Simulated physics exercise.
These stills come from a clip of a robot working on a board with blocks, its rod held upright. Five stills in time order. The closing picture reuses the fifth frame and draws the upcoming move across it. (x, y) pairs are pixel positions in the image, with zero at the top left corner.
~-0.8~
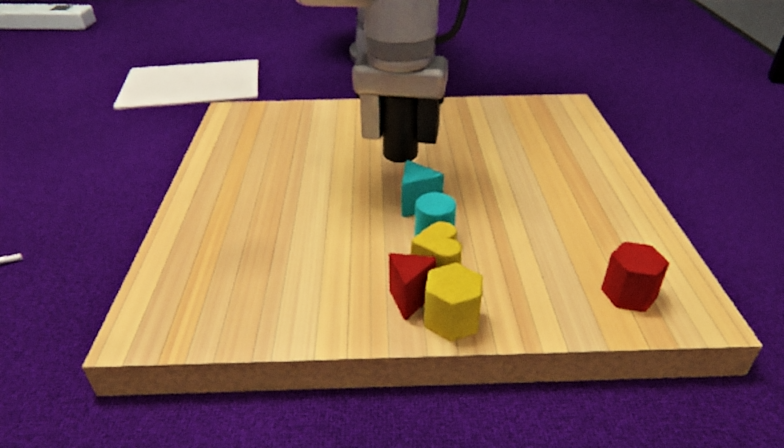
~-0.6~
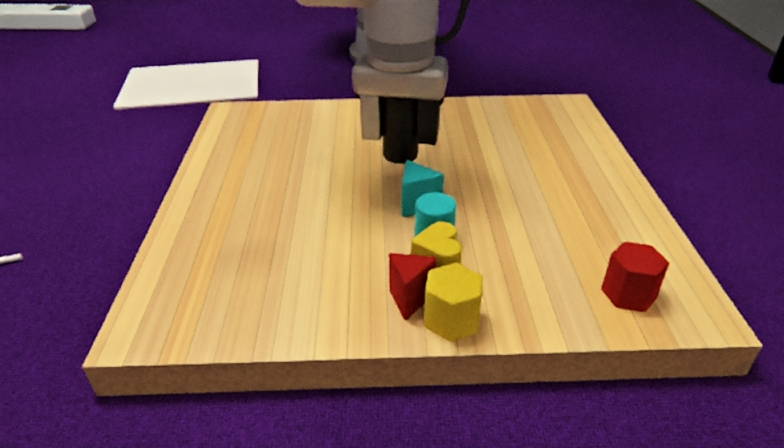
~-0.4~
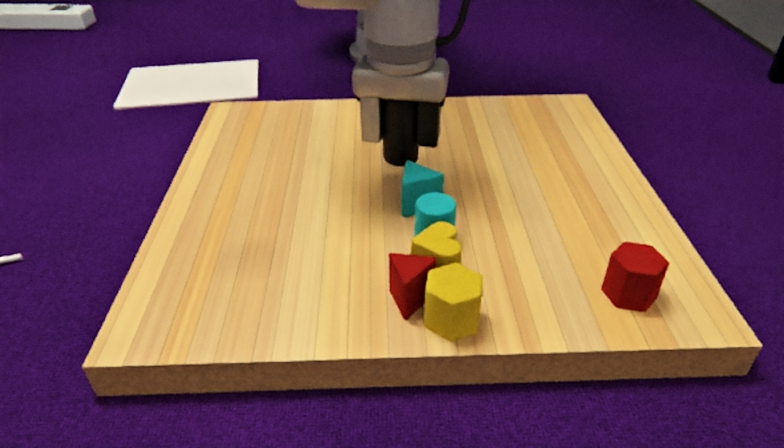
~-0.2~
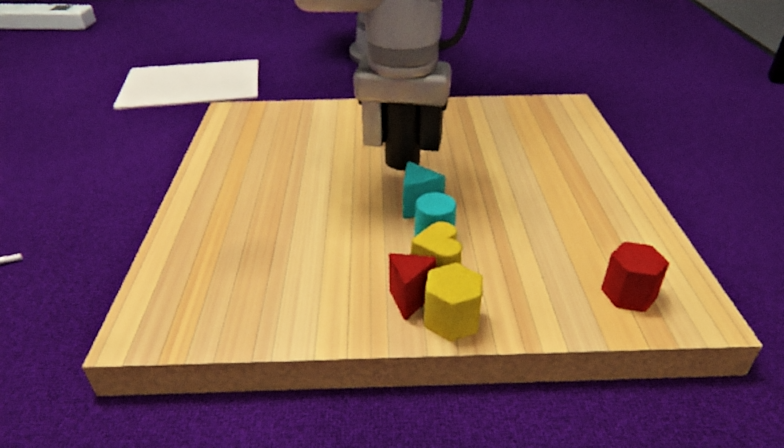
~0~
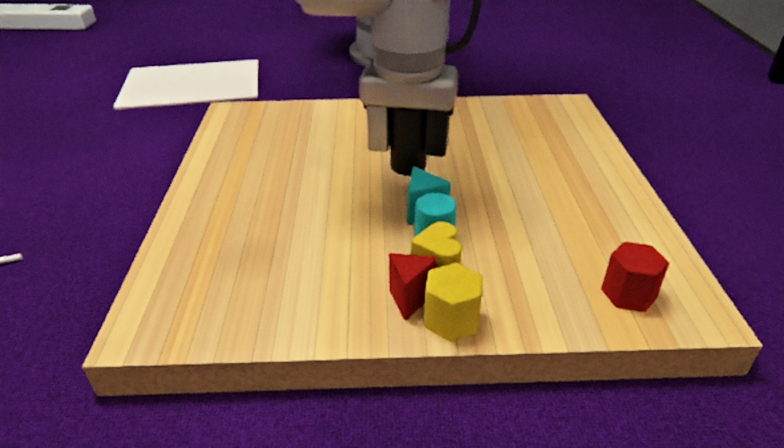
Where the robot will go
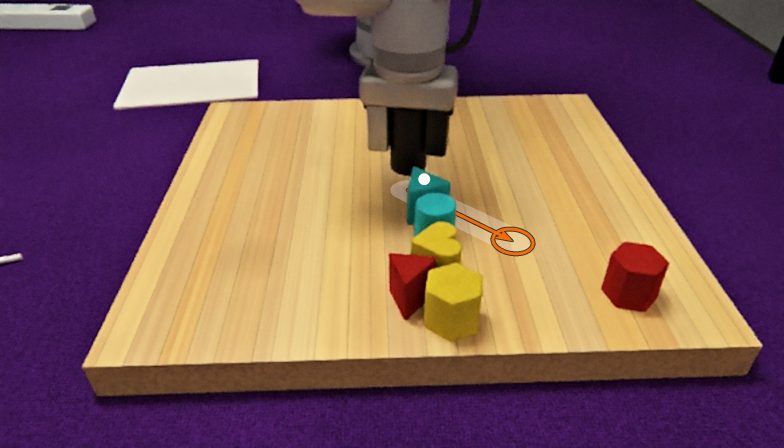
On a wooden board, a robot arm's dark rod moves slightly forward, nudging a turquoise triangular block toward the turquoise round one.
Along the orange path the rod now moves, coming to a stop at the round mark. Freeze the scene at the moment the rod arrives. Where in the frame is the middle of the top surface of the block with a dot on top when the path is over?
By then it is at (482, 215).
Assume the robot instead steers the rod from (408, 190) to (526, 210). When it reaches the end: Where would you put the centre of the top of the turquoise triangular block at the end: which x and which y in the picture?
It should be at (452, 184) by then.
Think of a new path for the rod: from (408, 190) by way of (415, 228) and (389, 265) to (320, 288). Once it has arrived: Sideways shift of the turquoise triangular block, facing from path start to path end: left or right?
The left.
The line goes in a line from (408, 190) to (513, 241); the dot is on the turquoise triangular block.
On the path given first. One third of the way, rod (443, 182); red triangular block (411, 267), turned 20° clockwise; turquoise triangular block (445, 198), turned 35° clockwise; turquoise circular block (440, 218); yellow heart (440, 250); yellow six-sided block (457, 287).
Two thirds of the way, rod (478, 199); red triangular block (409, 273), turned 20° clockwise; turquoise triangular block (467, 207), turned 95° clockwise; turquoise circular block (437, 222); yellow heart (438, 254), turned 20° anticlockwise; yellow six-sided block (459, 290).
At the end, rod (517, 216); red triangular block (409, 273), turned 20° clockwise; turquoise triangular block (482, 215), turned 135° clockwise; turquoise circular block (437, 222); yellow heart (438, 254), turned 20° anticlockwise; yellow six-sided block (459, 290).
